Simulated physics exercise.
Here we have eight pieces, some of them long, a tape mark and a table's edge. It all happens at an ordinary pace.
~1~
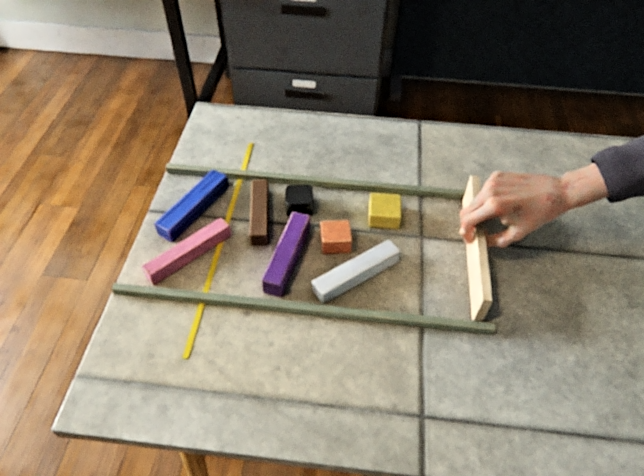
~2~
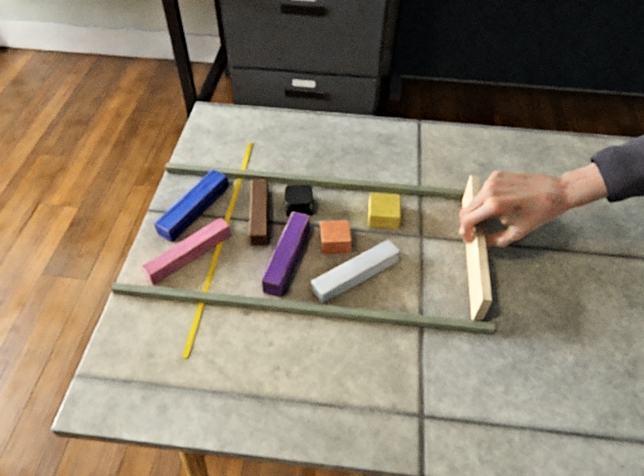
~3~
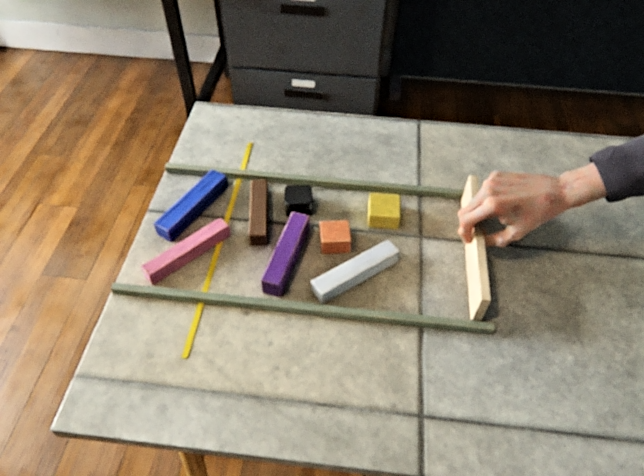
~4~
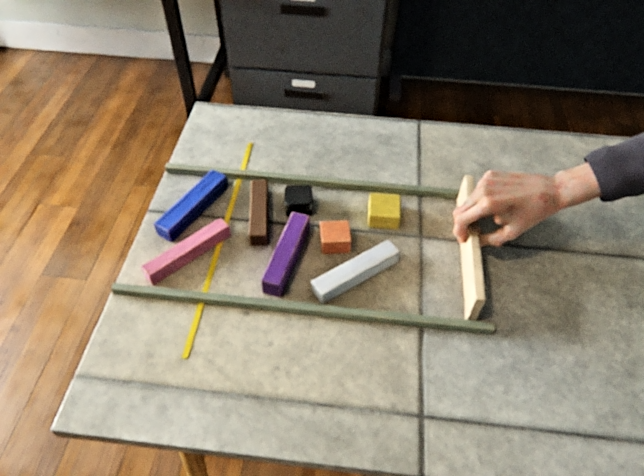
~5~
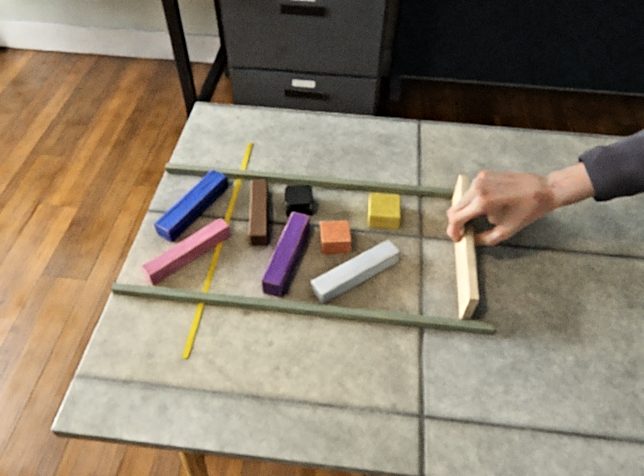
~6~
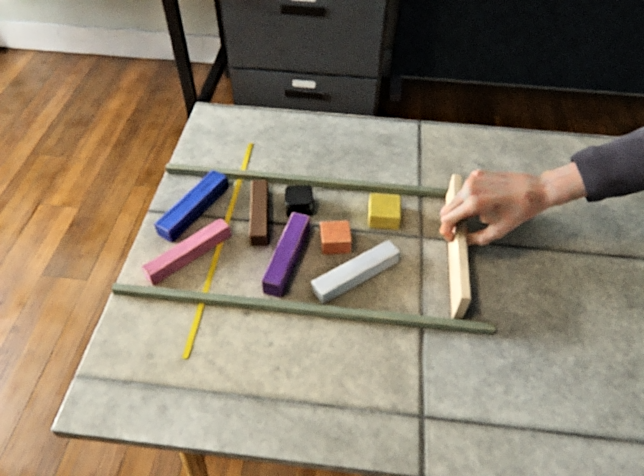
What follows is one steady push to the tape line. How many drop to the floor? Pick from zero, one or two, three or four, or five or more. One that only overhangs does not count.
Outcome: The number that fall off is one or two.
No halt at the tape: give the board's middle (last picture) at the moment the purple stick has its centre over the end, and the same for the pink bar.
About (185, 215), and (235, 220) for the other.
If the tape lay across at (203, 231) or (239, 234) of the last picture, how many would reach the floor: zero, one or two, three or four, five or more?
Taking them in turn, either three or four; 1 or 2.
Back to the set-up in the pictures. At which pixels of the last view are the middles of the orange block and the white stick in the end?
The orange block at (198, 210), the white stick at (206, 253).
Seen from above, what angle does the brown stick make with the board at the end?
Some 5 degrees.
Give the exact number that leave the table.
It comes to 2.
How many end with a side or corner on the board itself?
The number is 2.
Early on, none off yet; blue stick at rest near (193, 205); pink bar at rest near (188, 250); brown stick at rest near (259, 212).
A while later, none off yet; blue stick at rest near (193, 205); pink bar at rest near (188, 250); brown stick travelled a little near (246, 210).
Further along, none off yet; blue stick travelled a little near (159, 197); pink bar travelled a little near (145, 246); brown stick travelled about its own width near (186, 206).
Finally, the number that fall off is one or two; lost, pink bar and blue stick.
